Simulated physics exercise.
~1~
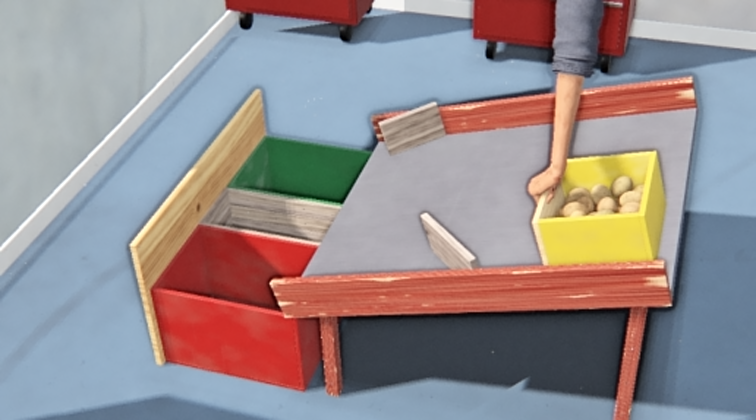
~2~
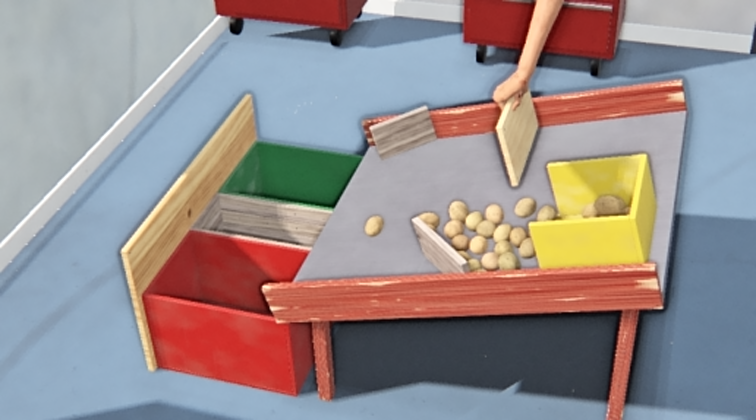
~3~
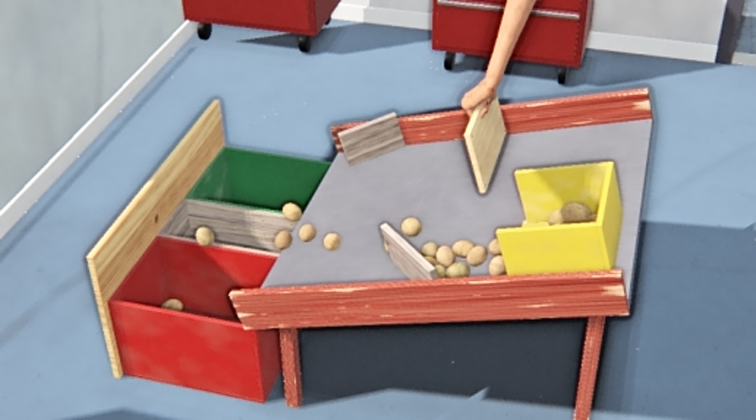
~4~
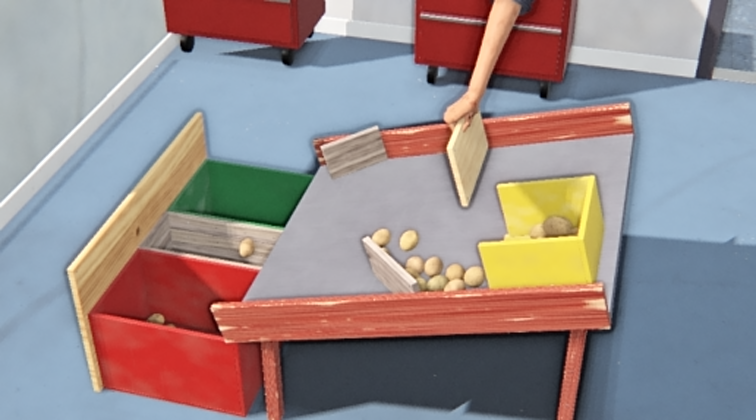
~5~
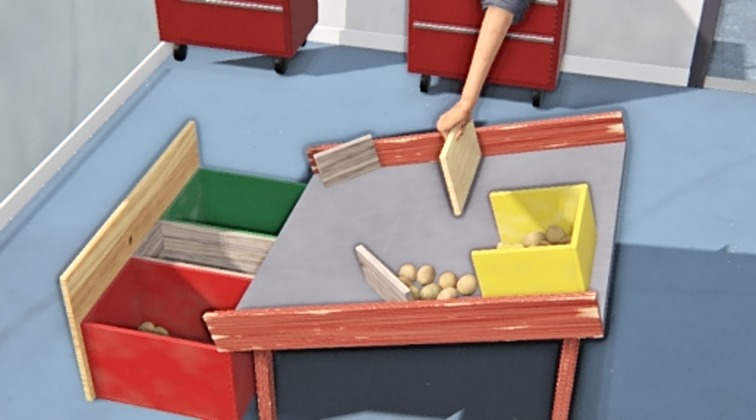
Round tan pieces like small potatoes fill a yellow pen on the right of a sloping grey table with red wooden rails, seen from above in a blue-floored room. Along the table's left end sit a green bin, a wooden tub and a red tote, backed by a plank, while two angled boards stand on the slope. A hand lifts the pen's wooden gate and holds it by the far rail. The pieces spill out and roll left, some dropping into the tub and tote. Finally, a cluster rests against the nearer board, and a few remain in the pen.
